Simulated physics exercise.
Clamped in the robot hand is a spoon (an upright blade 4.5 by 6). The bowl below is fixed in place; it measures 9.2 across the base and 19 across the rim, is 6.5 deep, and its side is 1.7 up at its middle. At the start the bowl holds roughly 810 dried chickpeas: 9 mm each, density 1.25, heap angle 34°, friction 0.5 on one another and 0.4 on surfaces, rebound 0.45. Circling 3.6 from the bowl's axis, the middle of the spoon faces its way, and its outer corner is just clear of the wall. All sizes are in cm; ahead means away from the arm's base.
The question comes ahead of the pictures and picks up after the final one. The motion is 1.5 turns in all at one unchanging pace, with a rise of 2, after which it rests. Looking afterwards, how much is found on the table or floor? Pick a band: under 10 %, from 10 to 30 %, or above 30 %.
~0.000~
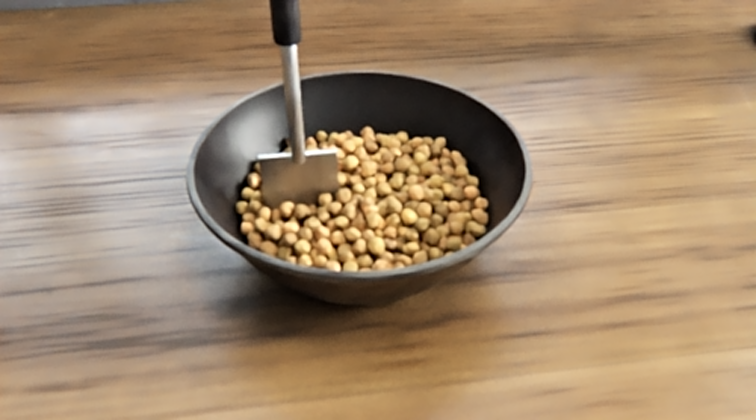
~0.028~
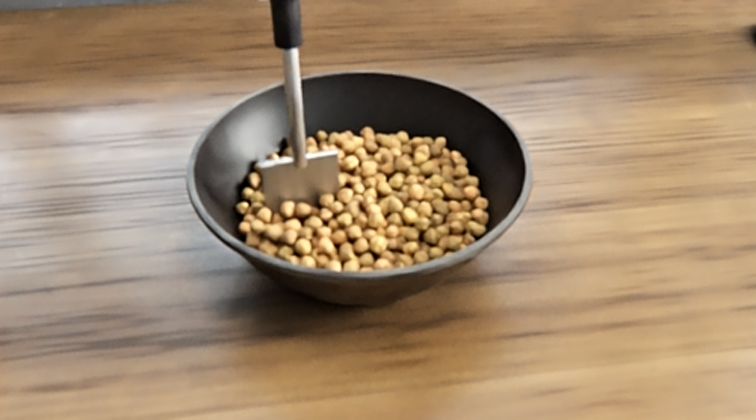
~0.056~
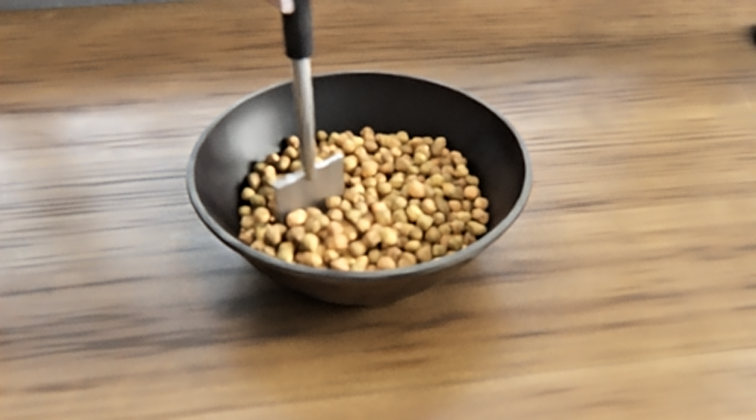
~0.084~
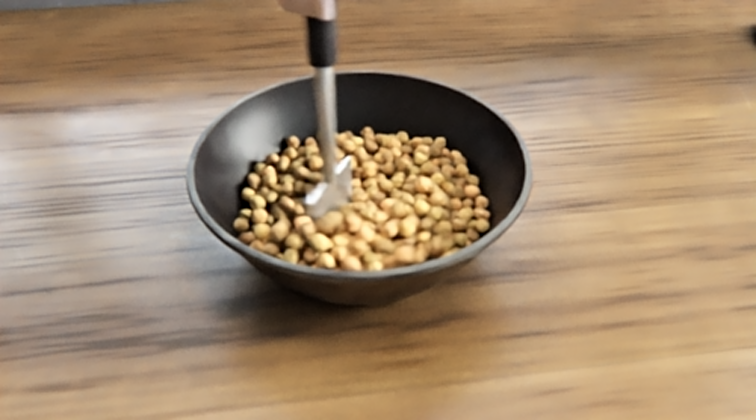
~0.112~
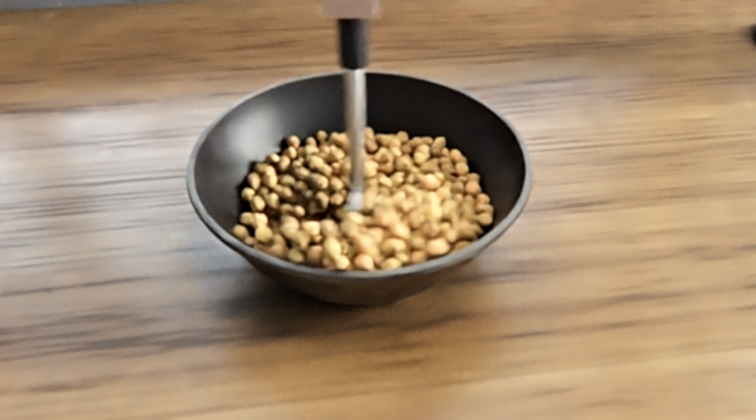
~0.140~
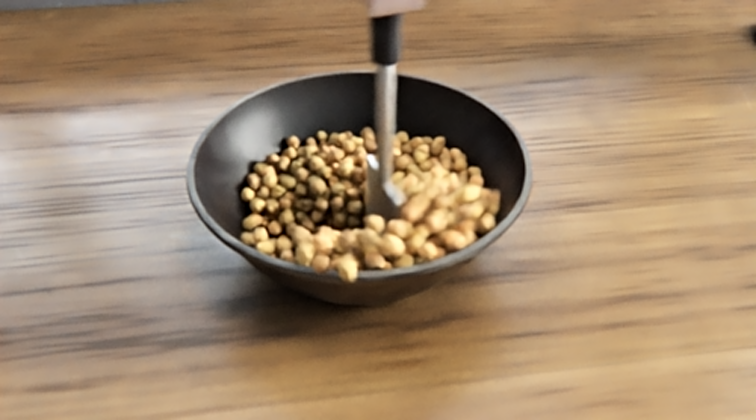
From 10 to 30 %.
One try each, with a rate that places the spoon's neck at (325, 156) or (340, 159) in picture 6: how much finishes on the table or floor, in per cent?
First try: Around 0 %; second try: Around 5 %.
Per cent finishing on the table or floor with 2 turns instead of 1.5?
I'd reckon near 20 per cent.
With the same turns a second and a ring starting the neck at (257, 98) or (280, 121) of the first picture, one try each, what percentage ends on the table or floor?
Near 5 per cent and near 25 per cent, in that order.
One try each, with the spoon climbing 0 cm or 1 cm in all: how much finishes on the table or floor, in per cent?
That gives about 20 per cent and 20 per cent, in order.
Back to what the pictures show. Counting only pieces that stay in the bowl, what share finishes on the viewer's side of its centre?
It comes to near 50 percent.
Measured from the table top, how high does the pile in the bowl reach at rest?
About 6.0 cm.
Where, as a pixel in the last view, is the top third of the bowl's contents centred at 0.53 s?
It is centred roughly at (326, 227).
After 0.33 s, 271° round, highest piece 9 above the table; 735 in the bowl, 29 on the table or floor, 46 in flight or on the tool.
After 0.53 s, 79° round, highest piece 8 above the table; 681 in the bowl, 121 on the table or floor, 8 in flight or on the tool.
After 0.82 s, 180° round, highest piece 6 above the table; 675 in the bowl, 135 on the table or floor.
After 1.52 s, 180° round, highest piece 6 above the table; 675 in the bowl, 135 on the table or floor.
At rest, 675 in the bowl, 135 on the table or floor. That is 17 % on the table or floor.
